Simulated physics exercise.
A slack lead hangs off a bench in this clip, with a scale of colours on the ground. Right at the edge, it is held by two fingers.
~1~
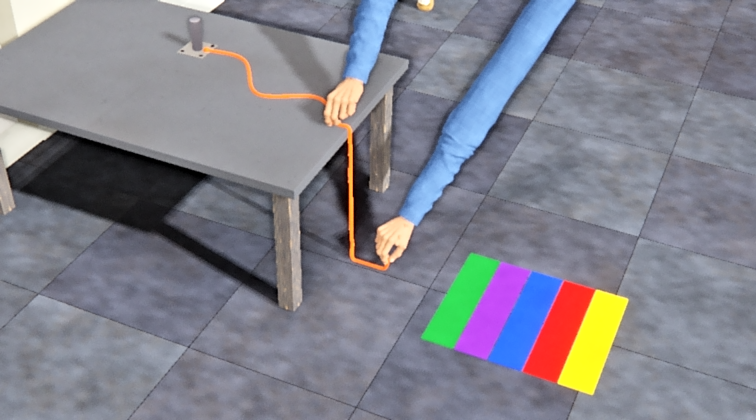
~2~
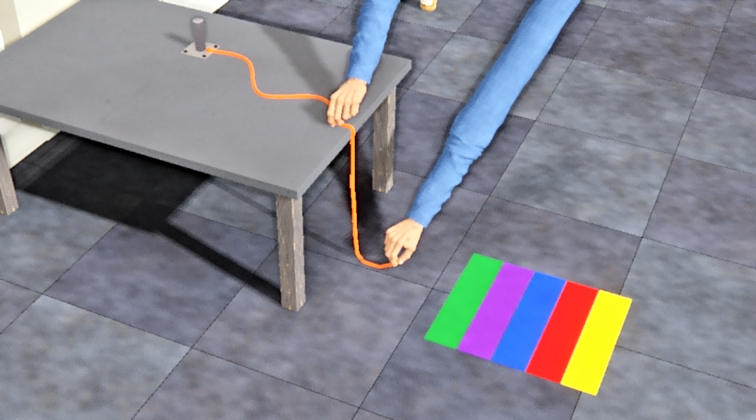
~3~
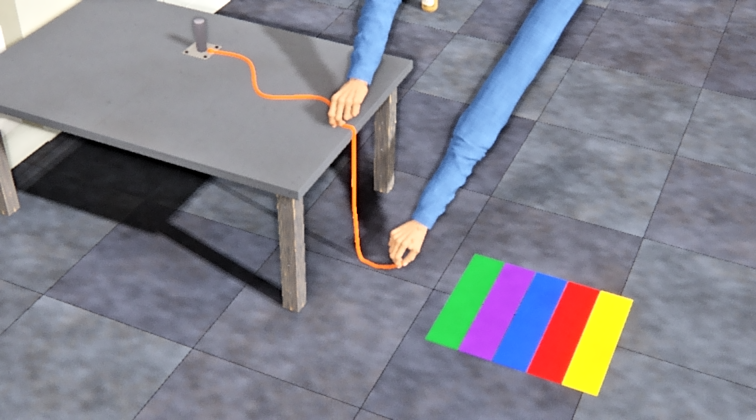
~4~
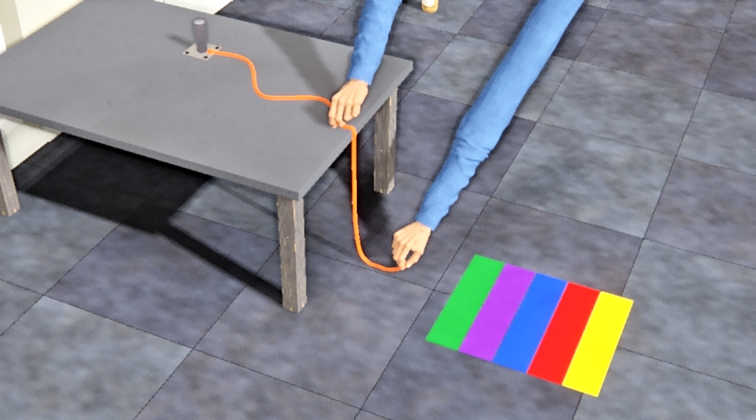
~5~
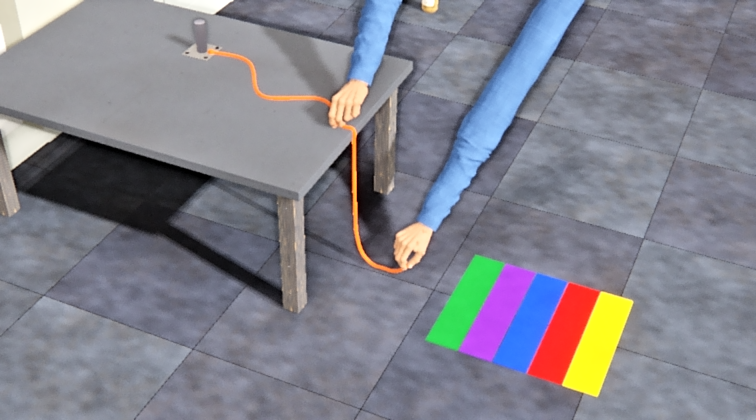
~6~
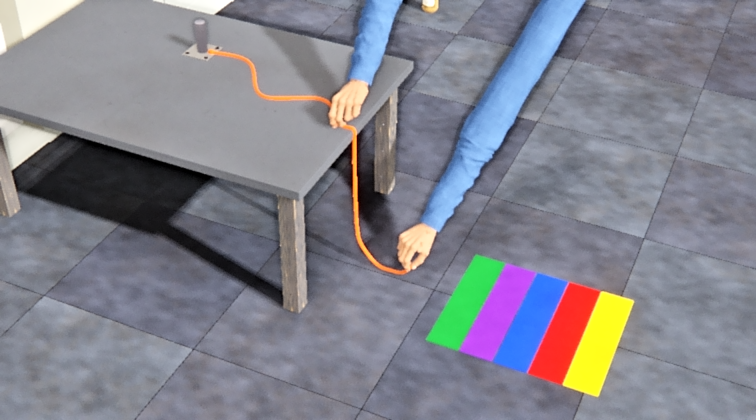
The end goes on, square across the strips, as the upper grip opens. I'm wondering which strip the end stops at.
It stops at the blue strip.
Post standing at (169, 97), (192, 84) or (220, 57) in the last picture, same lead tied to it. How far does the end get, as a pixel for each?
Places per try: (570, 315); (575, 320); (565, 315).
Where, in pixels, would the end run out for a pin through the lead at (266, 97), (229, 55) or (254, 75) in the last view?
In order: (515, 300), then (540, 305), then (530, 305).
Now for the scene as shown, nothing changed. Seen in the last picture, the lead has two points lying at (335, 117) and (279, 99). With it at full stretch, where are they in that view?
Final spots: (370, 128), then (308, 96).
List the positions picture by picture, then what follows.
In the first frame, end (388, 260); green (446, 327); purple (479, 337); blue (512, 348); red (547, 359); yellow (582, 370).
In the second frame, end (397, 263); lead through (237, 56) (254, 87) (317, 97) (350, 129) (352, 188) (356, 246).
In the third frame, end (401, 264).
In the fourth frame, end (405, 266); lead through (239, 57) (256, 88) (318, 99) (351, 130) (354, 189) (359, 247).
In the fifth frame, end (407, 267).
In the sixth frame, end (410, 267); lead through (239, 57) (256, 88) (319, 99) (352, 130) (355, 189) (364, 249).
Soon after, end near (489, 292); over purple.
After that, end near (521, 301); over blue.
At the stop, end near (540, 307); over blue. It halts on the blue strip.
